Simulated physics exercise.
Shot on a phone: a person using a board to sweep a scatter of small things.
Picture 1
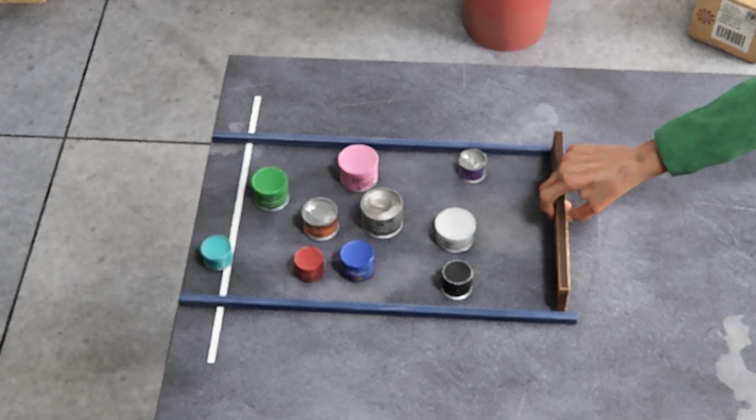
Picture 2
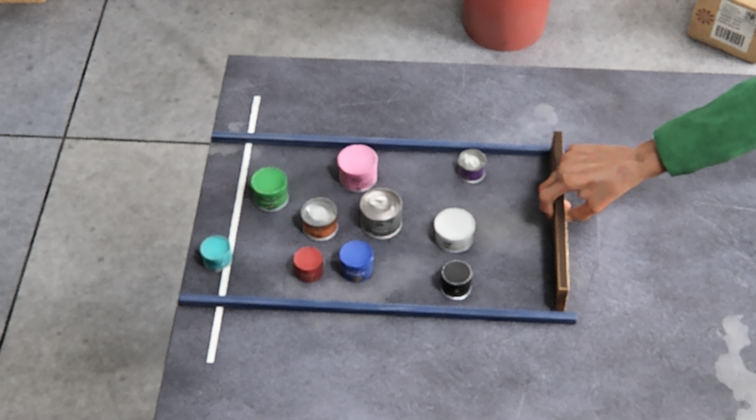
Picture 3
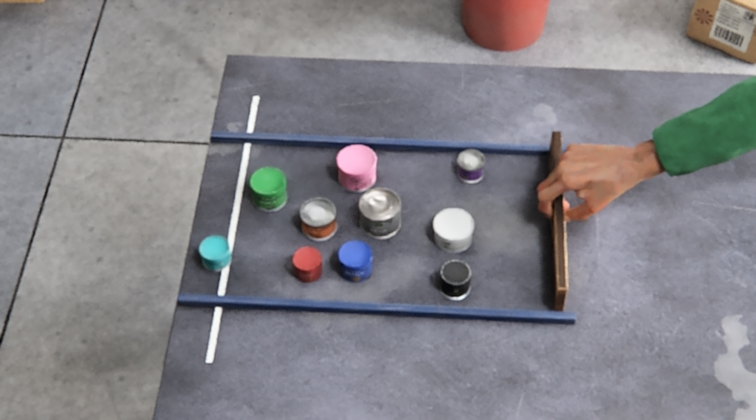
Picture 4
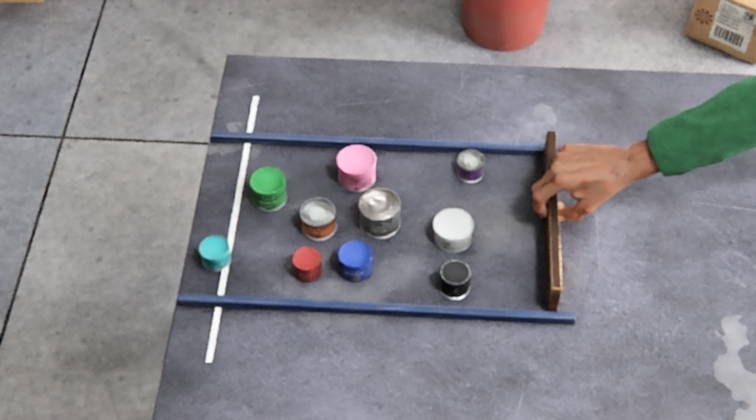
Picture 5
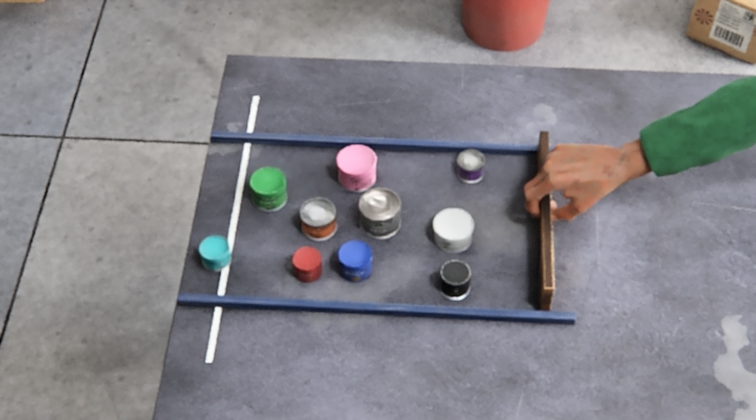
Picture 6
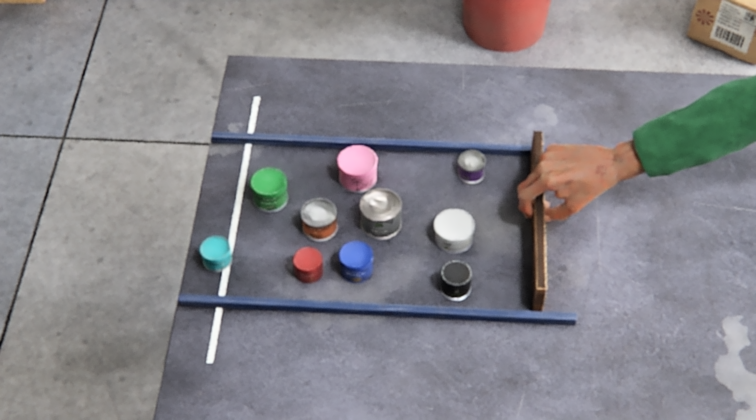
A hand slides a wooden board slightly left between two blue strips toward scattered pots.
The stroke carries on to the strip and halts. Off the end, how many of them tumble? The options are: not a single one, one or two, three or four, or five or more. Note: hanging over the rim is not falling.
My answer: Three or four.
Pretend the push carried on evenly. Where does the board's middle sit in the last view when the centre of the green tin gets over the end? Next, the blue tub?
Green tin over the end: About (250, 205). Blue tub over the end: About (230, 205).
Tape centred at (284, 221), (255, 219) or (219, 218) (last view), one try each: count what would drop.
In that order 0, 0 and 5.
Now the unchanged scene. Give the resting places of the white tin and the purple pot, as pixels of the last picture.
The white tin comes to rest at (211, 233), and the purple pot comes to rest at (233, 147).
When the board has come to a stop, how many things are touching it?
All in all, 5.
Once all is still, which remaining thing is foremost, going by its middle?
Result: Blue tub.
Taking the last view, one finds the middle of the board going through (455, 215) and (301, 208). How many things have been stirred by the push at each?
The number moved is 3 and then 9.
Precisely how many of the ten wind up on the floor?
The count is 4.
Soon after, none off yet; turquoise pot at rest near (216, 254); green tin at rest near (270, 190); red tub at rest near (308, 265).
Then, none off yet; turquoise pot at rest near (216, 254); green tin at rest near (270, 190); red tub moved about its own width near (290, 267).
Further on, none off yet; turquoise pot at rest near (216, 253); green tin moved about its own width near (240, 184); red tub moved well along near (221, 278).
By the end, the number that fall off is three or four; fallen, orange tin, red tub, green tin and turquoise pot.
